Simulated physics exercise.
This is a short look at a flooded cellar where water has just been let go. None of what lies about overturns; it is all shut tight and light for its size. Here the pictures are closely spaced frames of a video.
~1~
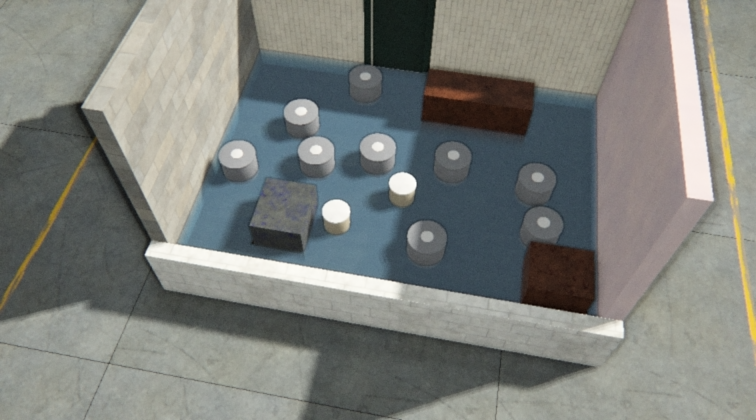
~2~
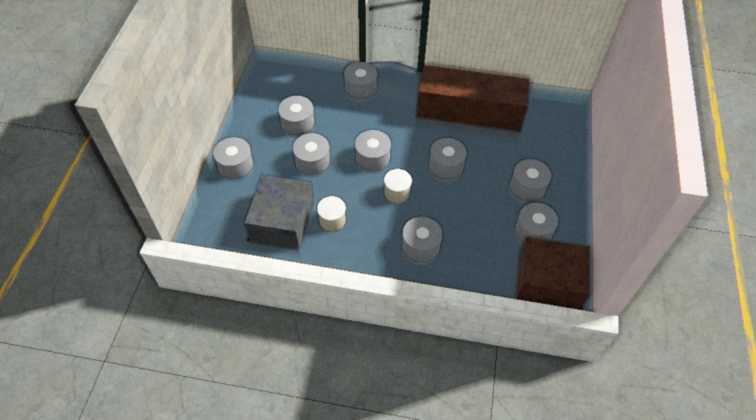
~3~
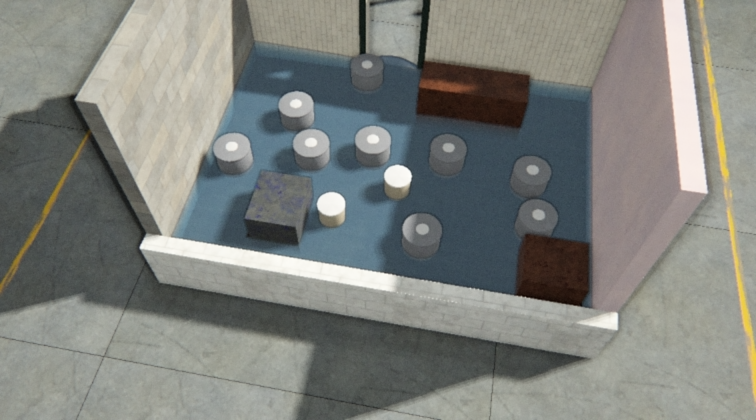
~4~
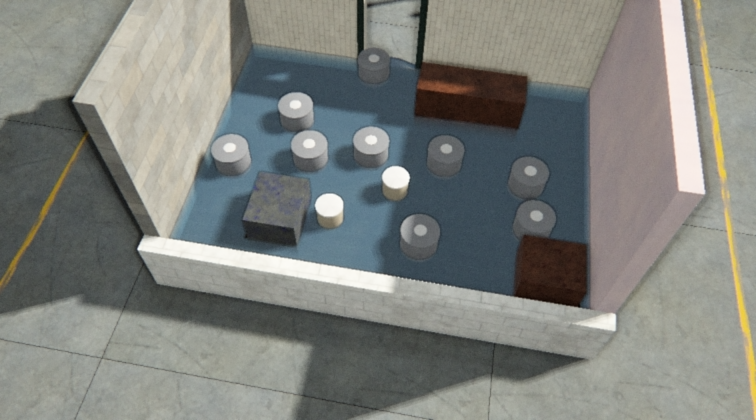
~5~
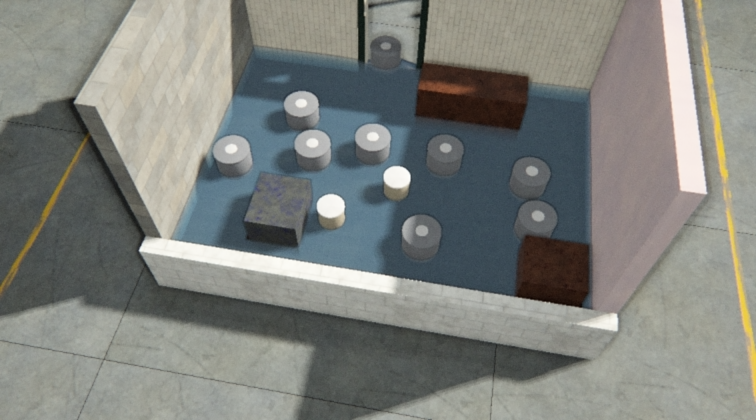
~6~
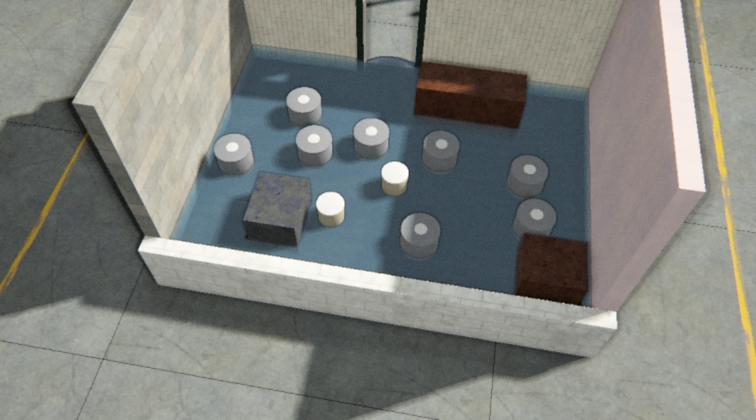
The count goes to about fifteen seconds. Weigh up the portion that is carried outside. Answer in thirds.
One to two thirds.
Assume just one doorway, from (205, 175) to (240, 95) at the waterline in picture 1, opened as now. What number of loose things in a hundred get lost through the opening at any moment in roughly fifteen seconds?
Near 70 percent, give or take.
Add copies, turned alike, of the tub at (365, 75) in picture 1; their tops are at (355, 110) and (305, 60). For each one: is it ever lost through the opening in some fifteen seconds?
Going one by one, the first is lost and the second lost.
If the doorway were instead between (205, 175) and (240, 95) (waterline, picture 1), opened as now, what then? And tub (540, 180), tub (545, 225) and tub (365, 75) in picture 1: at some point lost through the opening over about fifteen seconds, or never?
Ordered result: Retained / retained / exited.
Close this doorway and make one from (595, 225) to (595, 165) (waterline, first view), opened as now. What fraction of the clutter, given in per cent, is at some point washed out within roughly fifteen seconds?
I'd guess around 50 percent.
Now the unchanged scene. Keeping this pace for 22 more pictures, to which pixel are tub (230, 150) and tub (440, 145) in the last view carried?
They'd be somewhere near (253, 116) and (385, 90).
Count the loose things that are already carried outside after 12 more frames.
Tally: 1.
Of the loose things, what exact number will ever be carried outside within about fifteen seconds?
It comes to 5.
A moment on, 1 of 11 are out; 10 afloat.
Next, 1 of 11 are out; 10 afloat.
Later, 3 of 11 are out; 8 afloat.
In the end, 5 of 11 are out; 6 afloat.
